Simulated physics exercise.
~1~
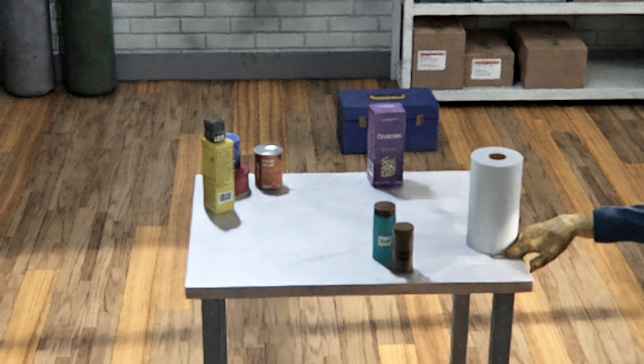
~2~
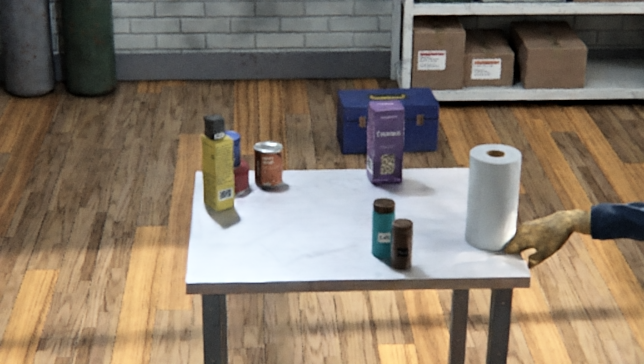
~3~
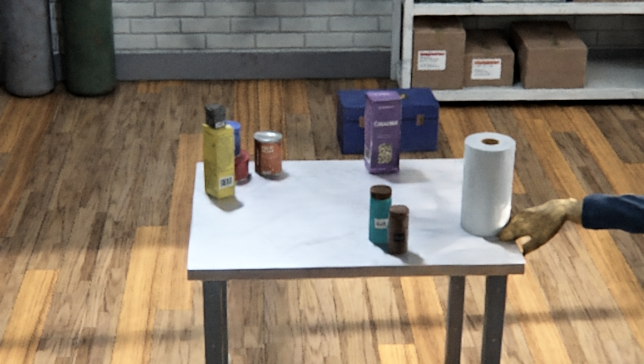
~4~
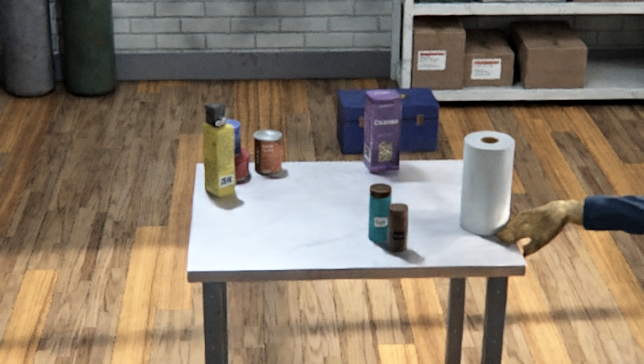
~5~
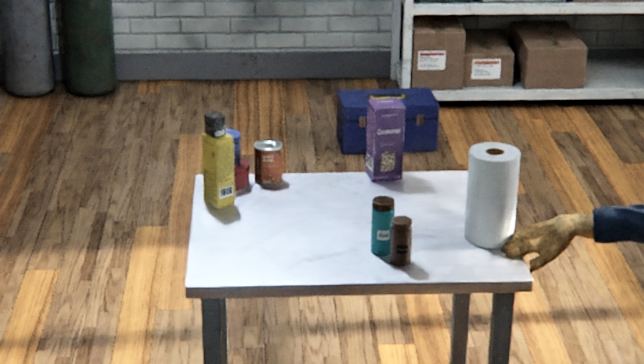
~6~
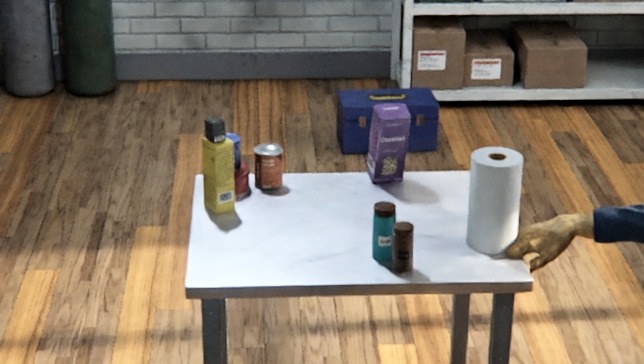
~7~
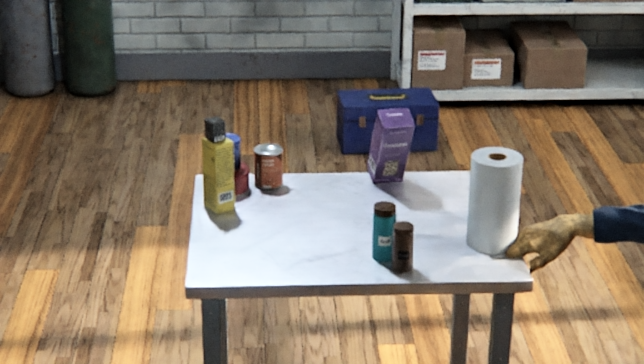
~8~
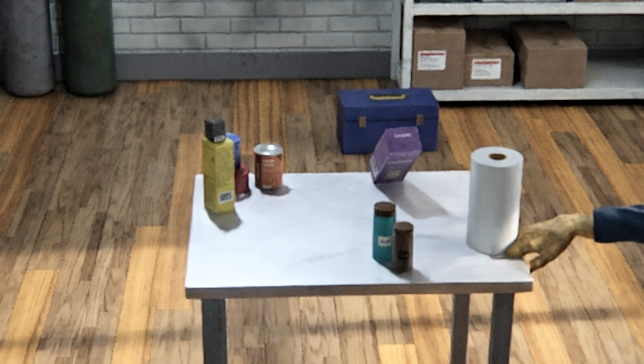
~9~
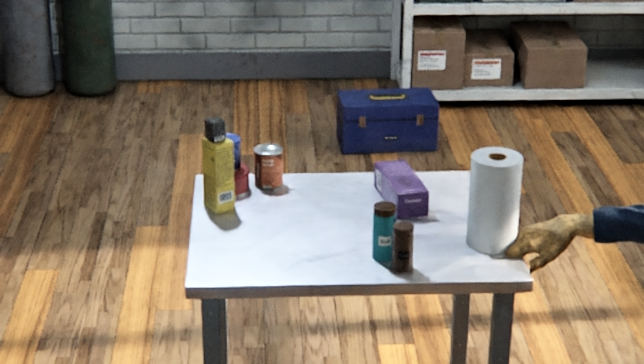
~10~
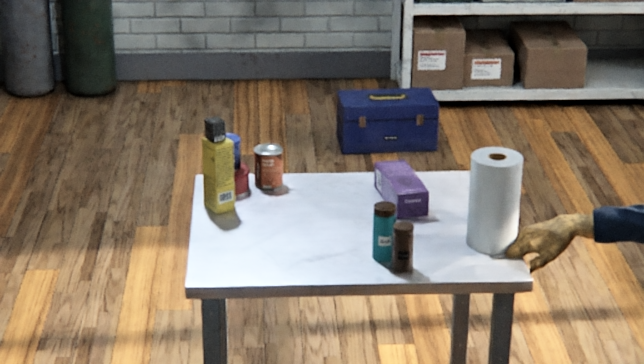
A tall purple carton stands near the back of a small white table, seen from slightly above in a workshop with a wooden floor, a blue toolbox and shelved boxes behind. Yellow, red, blue and orange containers cluster at the left, turquoise and brown shakers stand in front, and a white roll stands at the right beside a gloved hand at the table's corner. The table shifts a little away from the viewer, then comes back. The purple carton leans to the right, tips further and topples onto its side. It lies still behind the shakers while the other items remain upright.
